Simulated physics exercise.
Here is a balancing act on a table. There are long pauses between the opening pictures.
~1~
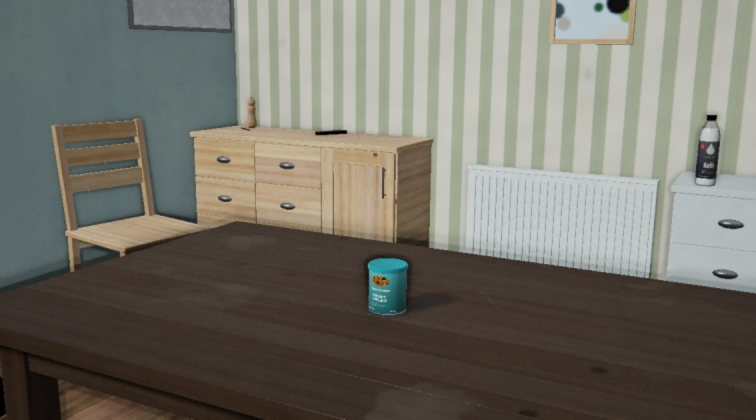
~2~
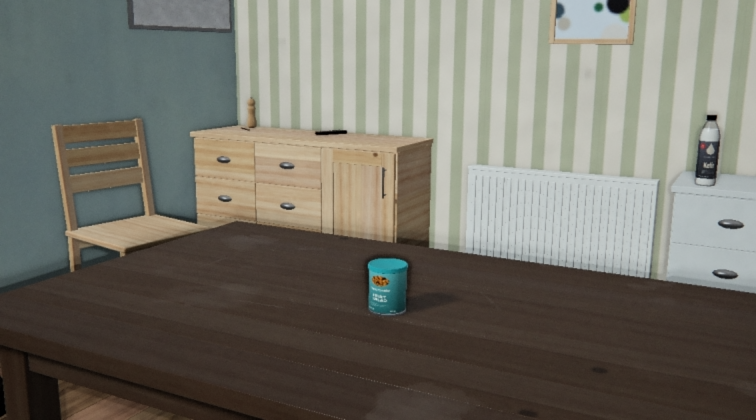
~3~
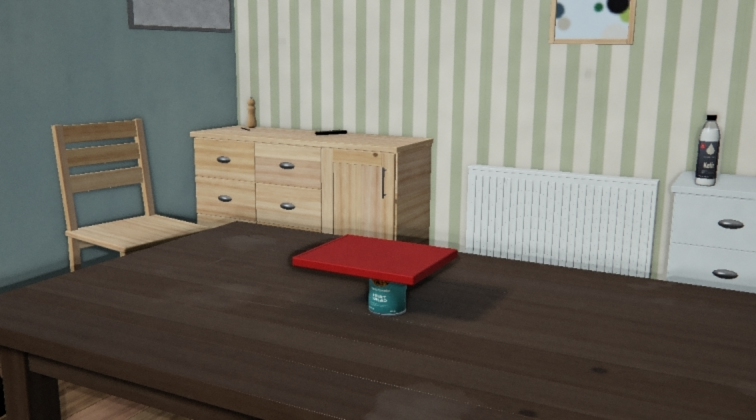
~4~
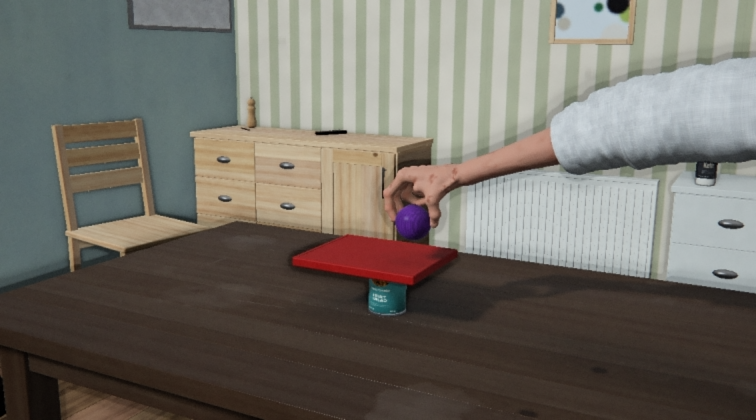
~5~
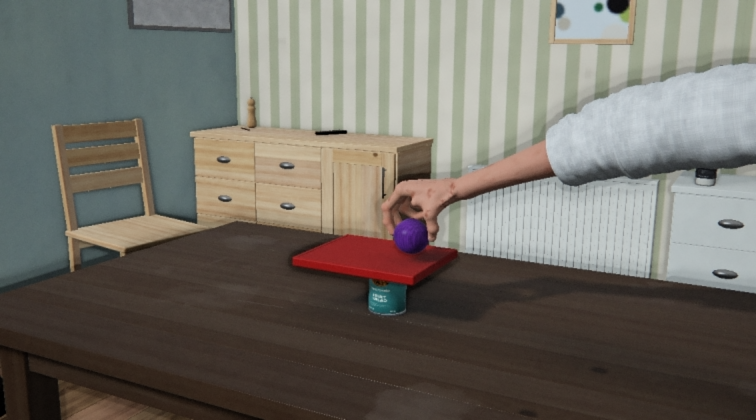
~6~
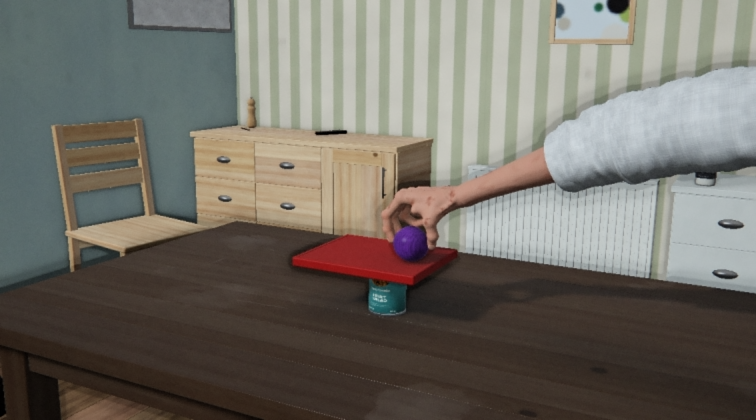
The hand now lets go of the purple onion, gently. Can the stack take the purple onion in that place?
The stack stays up.
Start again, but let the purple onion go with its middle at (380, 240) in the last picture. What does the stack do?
Then it holds.
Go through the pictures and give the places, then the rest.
In the first frame, the last thing is not in view yet.
In the second frame, the last thing is not in view yet.
In the third frame, the last thing is not in view yet; red lid (377, 257).
In the fourth frame, coming down; purple onion (413, 222); red lid (377, 257).
In the fifth frame, coming down; purple onion (412, 236); red lid (377, 257).
In the sixth frame, set down, still held; purple onion (411, 243); red lid (377, 257).
Then, 0.30 s later than the last frame, all is still.
Then, 0.70 s later than the last frame, purple onion resting near (411, 244).
When it is over, all 3 as before. End places, in pixels of the last picture, purple onion near (411, 244). The stack keeps its balance.
